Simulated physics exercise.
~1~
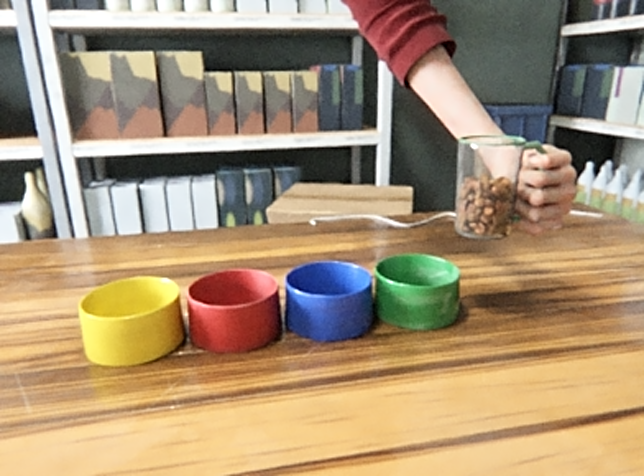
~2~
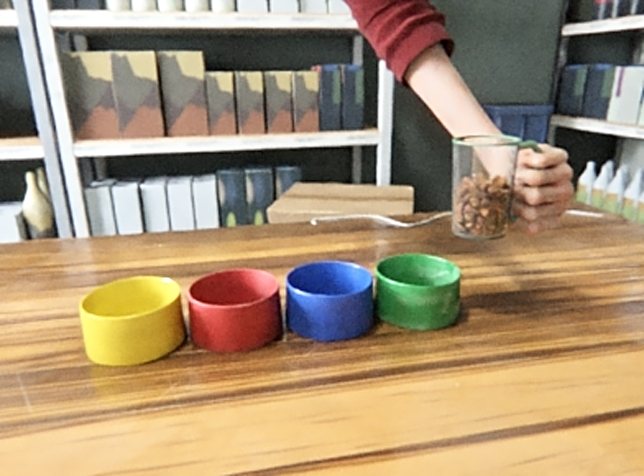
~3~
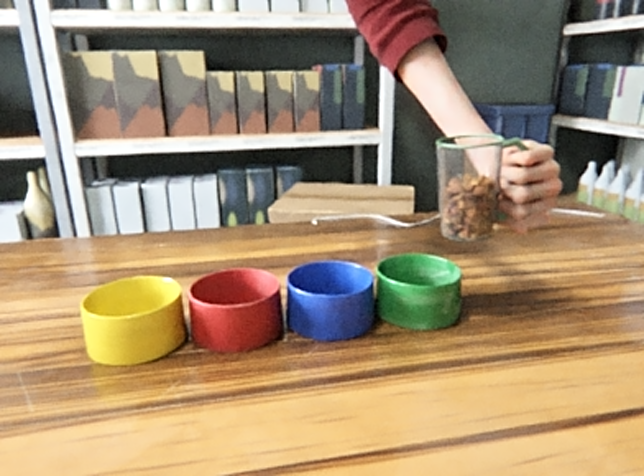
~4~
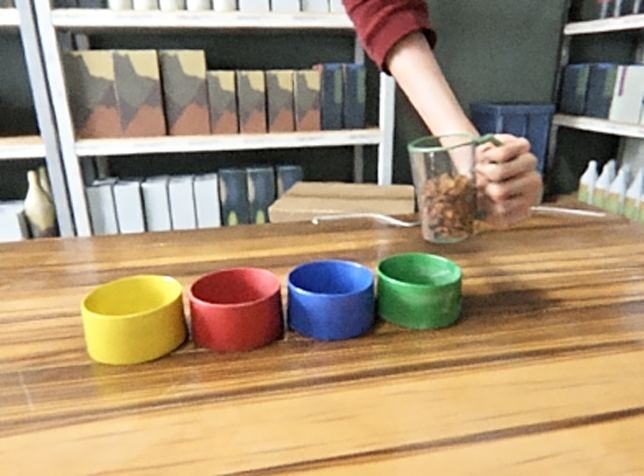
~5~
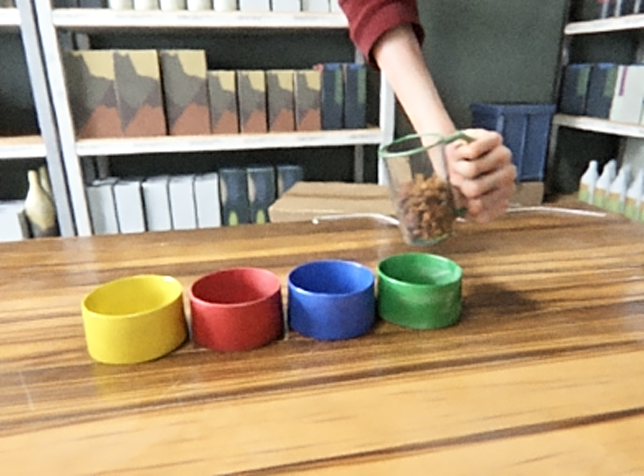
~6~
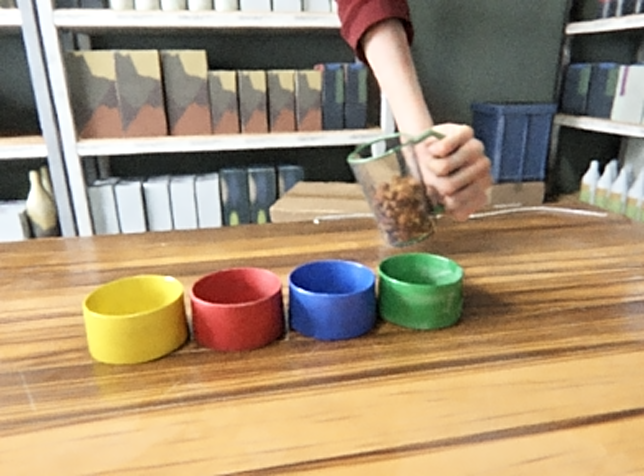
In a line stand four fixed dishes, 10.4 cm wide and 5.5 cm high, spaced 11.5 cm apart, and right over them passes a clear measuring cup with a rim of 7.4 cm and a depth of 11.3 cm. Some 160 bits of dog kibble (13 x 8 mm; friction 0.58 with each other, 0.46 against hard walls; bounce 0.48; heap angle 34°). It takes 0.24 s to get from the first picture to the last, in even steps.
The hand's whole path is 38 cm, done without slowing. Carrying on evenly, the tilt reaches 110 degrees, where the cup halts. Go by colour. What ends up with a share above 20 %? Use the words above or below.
Red - below; blue - below; green - below; yellow - above; counter - below.
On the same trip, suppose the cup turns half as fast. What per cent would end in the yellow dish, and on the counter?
Yellow: 80, counter: 0.
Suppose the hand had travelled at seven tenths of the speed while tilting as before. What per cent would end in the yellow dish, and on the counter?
Then the yellow dish gets 80 and the counter 10.
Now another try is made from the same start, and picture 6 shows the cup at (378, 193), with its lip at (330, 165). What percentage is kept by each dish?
The red dish keeps 0, the blue one 0, the green one 0 and the yellow one 70.
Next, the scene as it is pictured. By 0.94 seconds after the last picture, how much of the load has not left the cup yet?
Estimate: Around 85 % of the load.
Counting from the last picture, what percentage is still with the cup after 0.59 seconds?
About 95 per cent.
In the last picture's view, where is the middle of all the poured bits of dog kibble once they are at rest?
Around (130, 326).
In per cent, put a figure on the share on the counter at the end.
Near 5 percent, roughly speaking.
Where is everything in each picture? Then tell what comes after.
Cup at (487, 187), tilt 0 degrees, lip at (463, 141), moved 0.0 cm; middle of the pieces at (485, 206); green dish at (417, 270); blue dish at (328, 278); red dish at (233, 287); yellow dish at (131, 297), in the first picture.
Cup at (483, 187), tilt 1 degrees, lip at (458, 142), moved 0.7 cm; middle of the pieces at (485, 203), in the second picture.
Cup at (469, 188), tilt 5 degrees, lip at (440, 145), moved 2.6 cm; middle of the pieces at (472, 204), in the third picture.
Cup at (446, 188), tilt 10 degrees, lip at (412, 149), moved 5.7 cm; middle of the pieces at (452, 204), in the fourth picture.
Cup at (421, 190), tilt 16 degrees, lip at (382, 155), moved 8.9 cm; middle of the pieces at (424, 210), in the fifth picture.
Cup at (396, 191), tilt 22 degrees, lip at (351, 161), moved 12.2 cm; middle of the pieces at (401, 211); green dish at (420, 269); blue dish at (332, 277); red dish at (237, 286); yellow dish at (134, 295), in the sixth picture.
Then, 0.35 s after the last picture, tilt 64 degrees; cup holds 100 %.
Then, 0.59 s after the last picture, tilt 93 degrees; cup holds 95 %.
Then, 0.94 s after the last picture, tilt 110 degrees; cup holds 85 %, yellow 15 %.
In the end, red 0 %, blue 0 %, green 0 %, yellow 80 %, counter 5 %, cup 15 %.
